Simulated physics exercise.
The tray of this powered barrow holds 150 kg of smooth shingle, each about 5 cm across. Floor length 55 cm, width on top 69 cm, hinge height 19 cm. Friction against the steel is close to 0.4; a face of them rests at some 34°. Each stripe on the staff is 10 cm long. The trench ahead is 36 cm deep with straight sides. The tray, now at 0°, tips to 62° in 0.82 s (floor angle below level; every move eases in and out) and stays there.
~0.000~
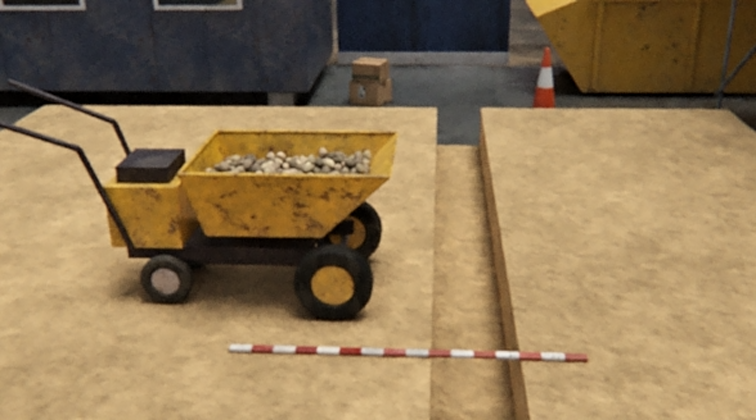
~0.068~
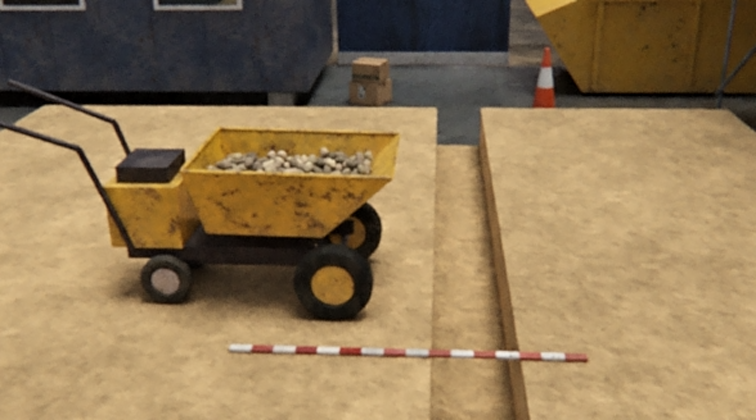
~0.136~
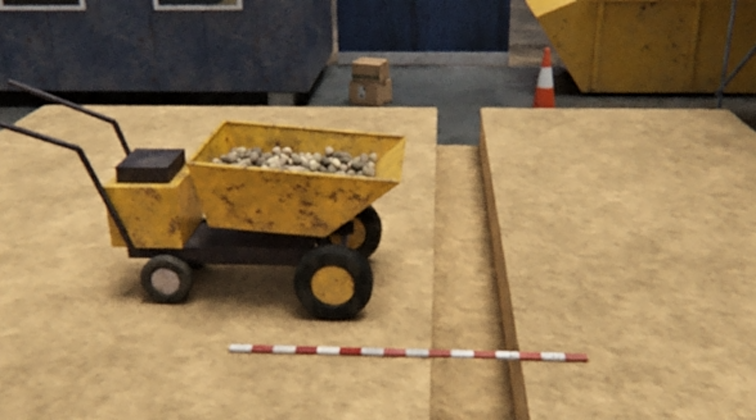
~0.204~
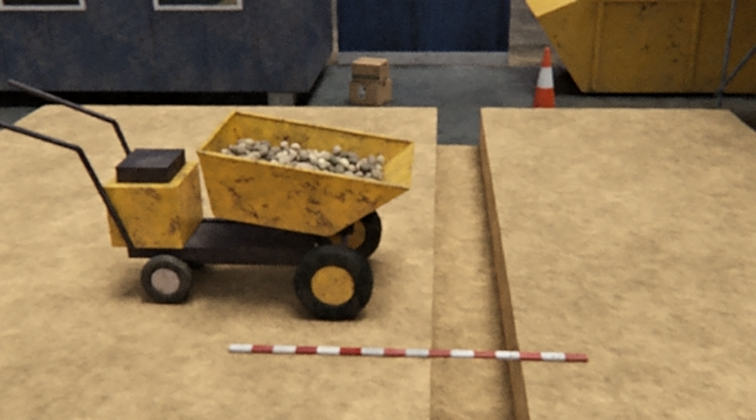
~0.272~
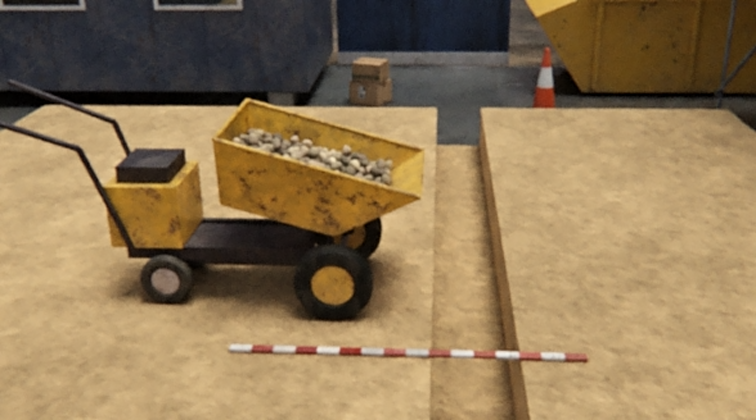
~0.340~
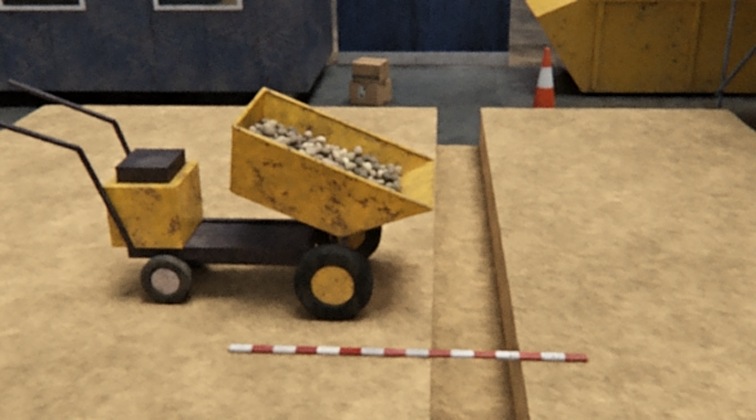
A yellow powered barrow with black handles and a tray of grey and pale stones stands at left on a sandy floor, seen from the side and slightly above. A narrow trench crosses the floor to its right, a red-and-white staff lies in front, and boxes, an orange cone and a yellow skip stand behind. The tray tilts steadily, its rear rising and its lip dipping rightward, while the wheels and view stay still.
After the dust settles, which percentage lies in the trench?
About 61 per cent.
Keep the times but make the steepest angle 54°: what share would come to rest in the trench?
In that case some 60 per cent.
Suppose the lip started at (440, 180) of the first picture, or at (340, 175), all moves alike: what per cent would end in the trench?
First some 15, then 100 per cent.
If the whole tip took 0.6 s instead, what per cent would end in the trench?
In that case some 50 per cent.
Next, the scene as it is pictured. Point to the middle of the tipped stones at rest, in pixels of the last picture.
Their middle is at about (497, 333).
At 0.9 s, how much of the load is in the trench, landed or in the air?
About 15 per cent by then.
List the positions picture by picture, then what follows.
In the first frame, the tray is at 0°, its lip at (390, 177); the top of the load is at (308, 162).
In the second frame, the tray is at 1°, its lip at (392, 178); the top of the load is at (283, 161); the stones move at 0.3 m/s on average.
In the third frame, the tray is at 5°, its lip at (399, 182); the top of the load is at (256, 156); the stones move at 0.5 m/s on average.
The fourth frame shows lip at (409, 189), floor tilted 10°, highest stones at (257, 150); the stones move at 0.7 m/s on average.
In the fifth frame, the tray is at 16°, its lip at (421, 198); the top of the load is at (265, 141); the stones move at 0.9 m/s on average.
The sixth frame shows lip at (432, 209), floor tilted 23°, highest stones at (273, 132); the stones move at 1.0 m/s on average.
After 0.6 s the floor is at 53°; 100 % in the tray; the foremost stones are at (442, 238).
After 0.9 s the floor is at 62°; 83 % in the tray, 16 % in the trench, 1 % past the trench; the foremost stones are at (519, 283).
After 1.3 s the floor is at 62°; 31 % in the tray, 34 % in the trench, 36 % past the trench; the foremost stones are at (643, 296).
After 3.2 s the floor is at 62°; 0 % in the tray, 61 % in the trench, 39 % past the trench; the foremost stones are past the picture's edge.
